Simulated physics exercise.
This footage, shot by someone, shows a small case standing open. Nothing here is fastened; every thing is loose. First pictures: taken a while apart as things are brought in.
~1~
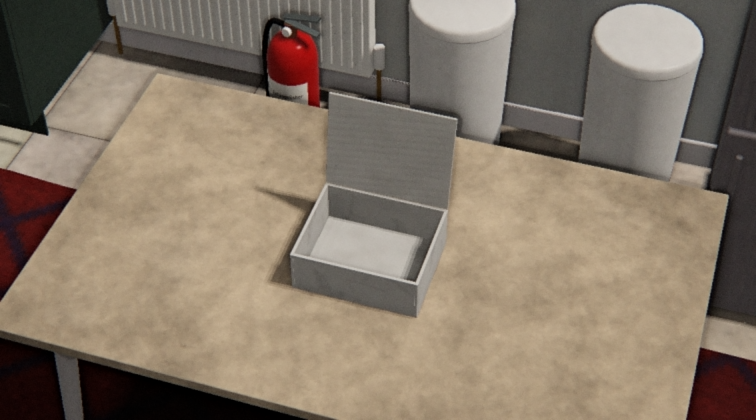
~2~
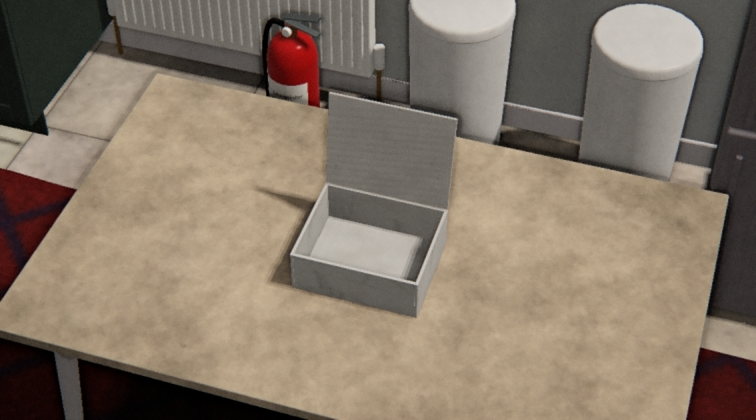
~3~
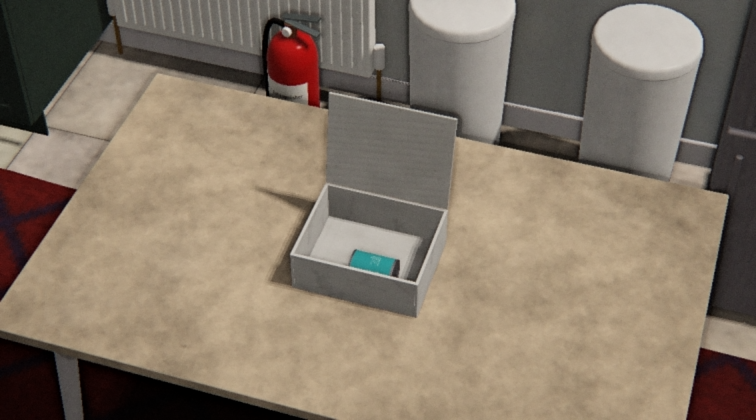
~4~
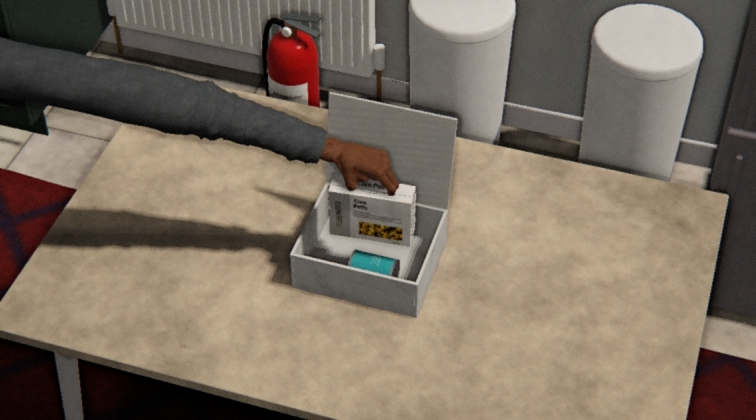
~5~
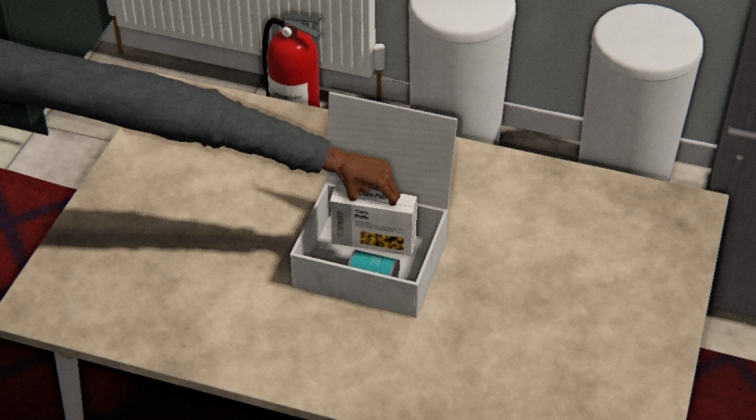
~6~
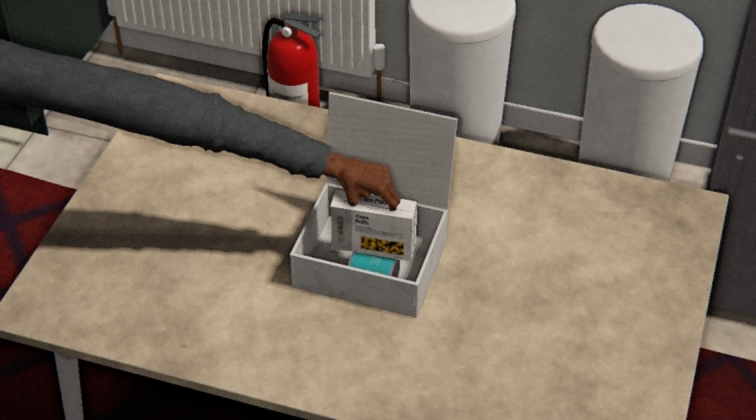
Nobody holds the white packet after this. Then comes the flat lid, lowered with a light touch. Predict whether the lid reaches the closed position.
I'd say the lid ends up closed there.
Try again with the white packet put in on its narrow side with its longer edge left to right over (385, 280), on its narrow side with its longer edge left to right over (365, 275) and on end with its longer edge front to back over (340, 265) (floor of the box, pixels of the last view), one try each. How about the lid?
Case one lid shut, case two lid shut, case three lid open.
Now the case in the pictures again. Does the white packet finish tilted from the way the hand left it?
Observation: The white packet tilts over.
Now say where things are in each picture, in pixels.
The last thing is not in view yet, in the first picture.
The last thing is not in view yet, in the second picture.
The last thing is not in view yet, in the third picture.
Still above its spot; white packet (372, 211), in the fourth picture.
Still above its spot; white packet (374, 220), in the fifth picture.
In place under the hand; white packet (374, 225), in the sixth picture.
Then, 0.40 s on from there, white packet on its side near (381, 243).
Then, 1.50 s on from there, lid 66° above the rim; white packet on its side near (381, 243).
Then, 2.10 s on from there, lid 18° above the rim; white packet on its side near (381, 243).
In the end, lid shut; toppled in the box, white packet; turquoise tin unmoved. At the end, from the last picture's camera, white packet near (381, 243).
